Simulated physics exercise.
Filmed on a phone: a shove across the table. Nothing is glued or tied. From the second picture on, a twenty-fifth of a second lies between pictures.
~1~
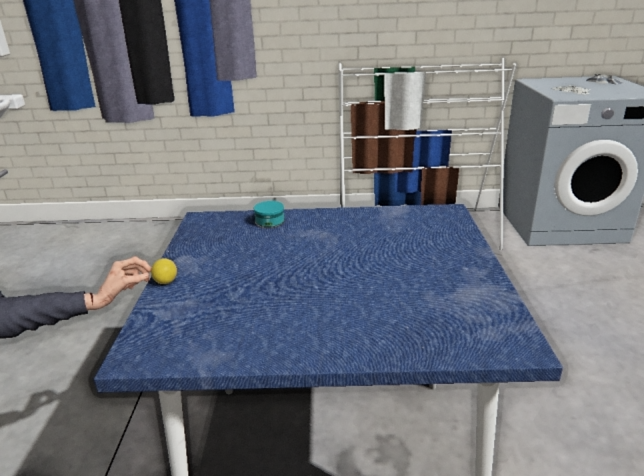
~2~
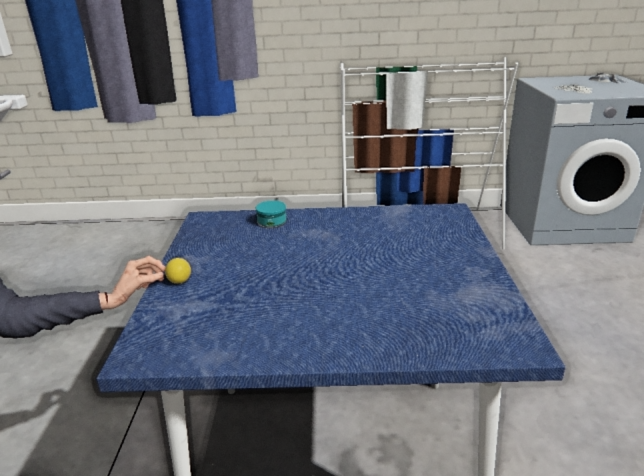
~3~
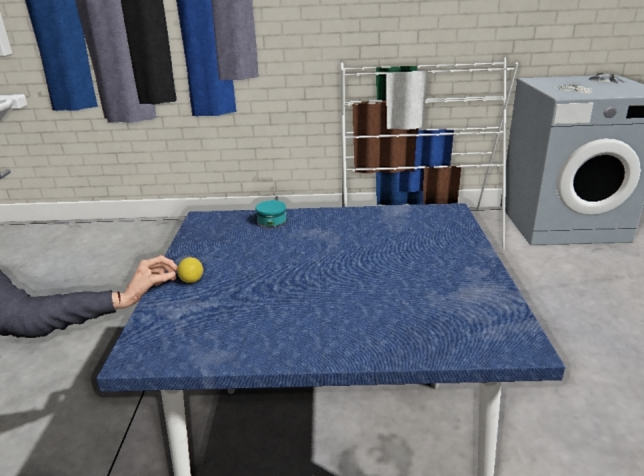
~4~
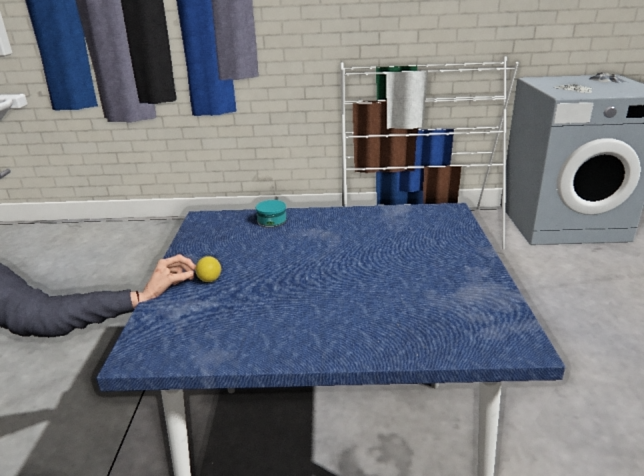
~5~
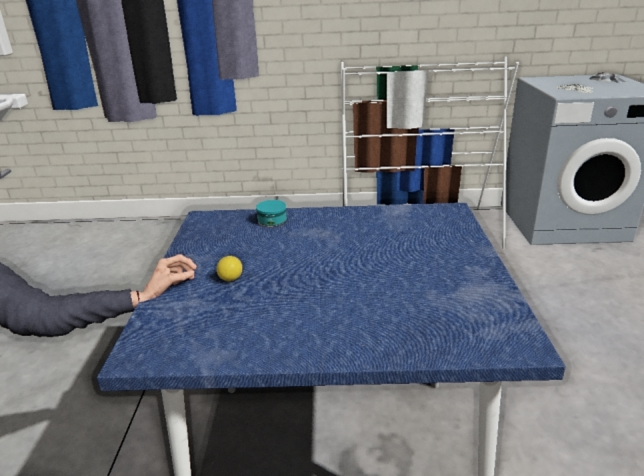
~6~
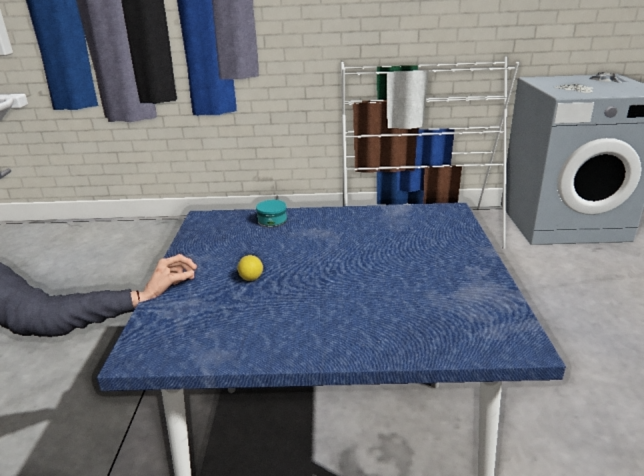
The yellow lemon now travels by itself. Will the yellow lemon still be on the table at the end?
The yellow lemon falls off the table.
Then, 0.30 s past the last view, yellow lemon displaced well along near (398, 264).
Then, 0.60 s past the last view, yellow lemon now off the table.
Then, 0.90 s past the last view, things are still on the move.
Finally, off the table, yellow lemon.
